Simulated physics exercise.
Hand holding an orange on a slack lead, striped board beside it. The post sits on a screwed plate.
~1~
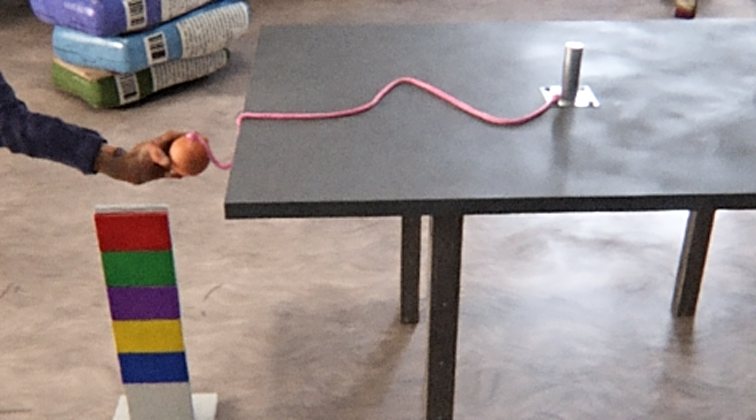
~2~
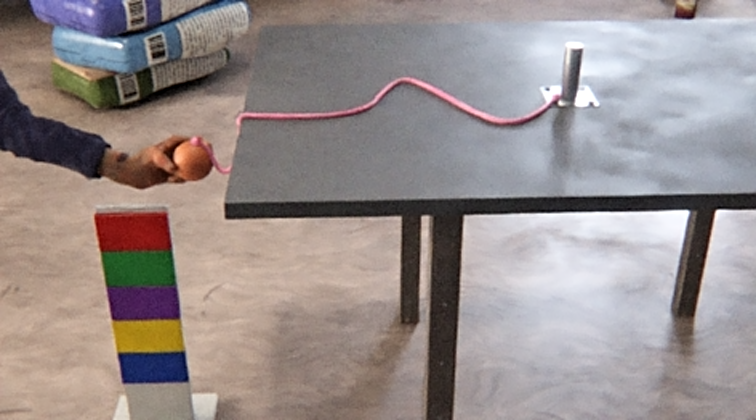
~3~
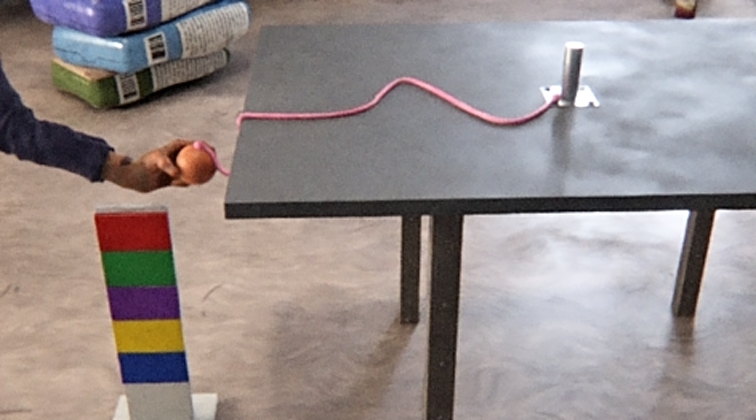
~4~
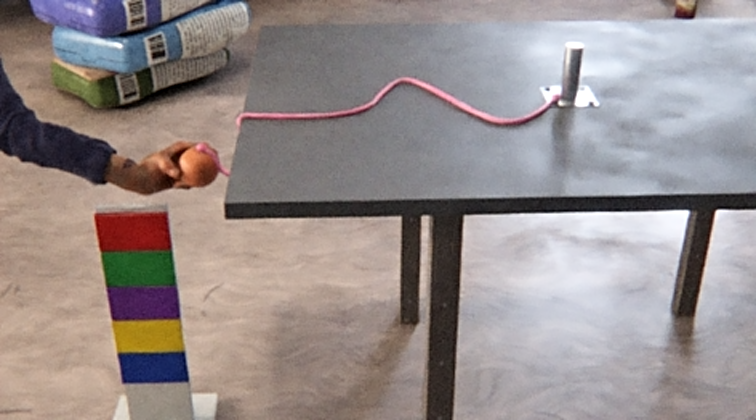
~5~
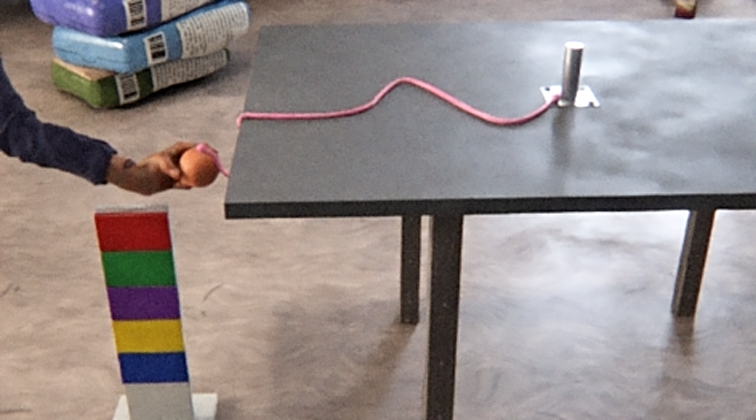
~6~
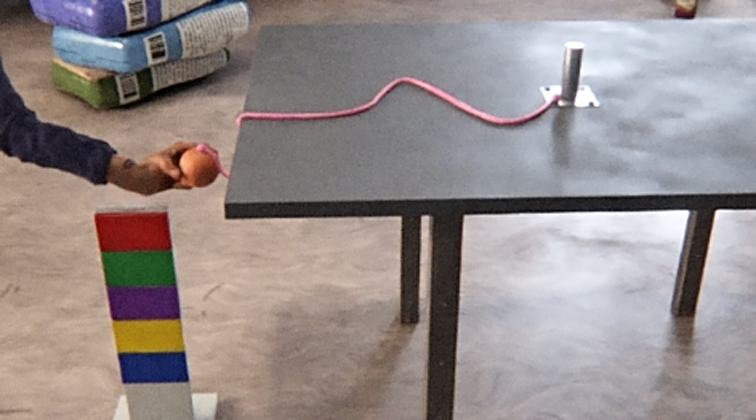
Hand holding an orange ball on a slack pink cord shifts slightly right beside a dark table, above a colour-striped board.
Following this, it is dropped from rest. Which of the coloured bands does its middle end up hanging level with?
It ends up level with the yellow band.
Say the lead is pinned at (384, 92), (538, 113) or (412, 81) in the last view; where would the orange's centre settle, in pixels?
Taking them in turn, I'd expect around (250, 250), (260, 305) and finally (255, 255).
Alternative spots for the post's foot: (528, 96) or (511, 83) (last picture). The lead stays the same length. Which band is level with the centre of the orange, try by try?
In turn, blue and then blue.
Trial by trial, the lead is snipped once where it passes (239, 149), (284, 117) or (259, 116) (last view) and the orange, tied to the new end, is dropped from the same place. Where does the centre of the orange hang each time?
First (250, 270), then (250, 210), then (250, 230).
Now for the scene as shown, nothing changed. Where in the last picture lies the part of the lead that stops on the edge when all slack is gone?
Pixel (367, 107).
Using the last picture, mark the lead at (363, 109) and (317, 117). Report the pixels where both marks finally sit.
First one: (243, 120); second one: (247, 163).
Early on, orange near (232, 321); level with yellow.
Midway, orange near (276, 327); level with yellow.
Finally, orange near (262, 331); level with yellow. Its middle rests at the yellow band.
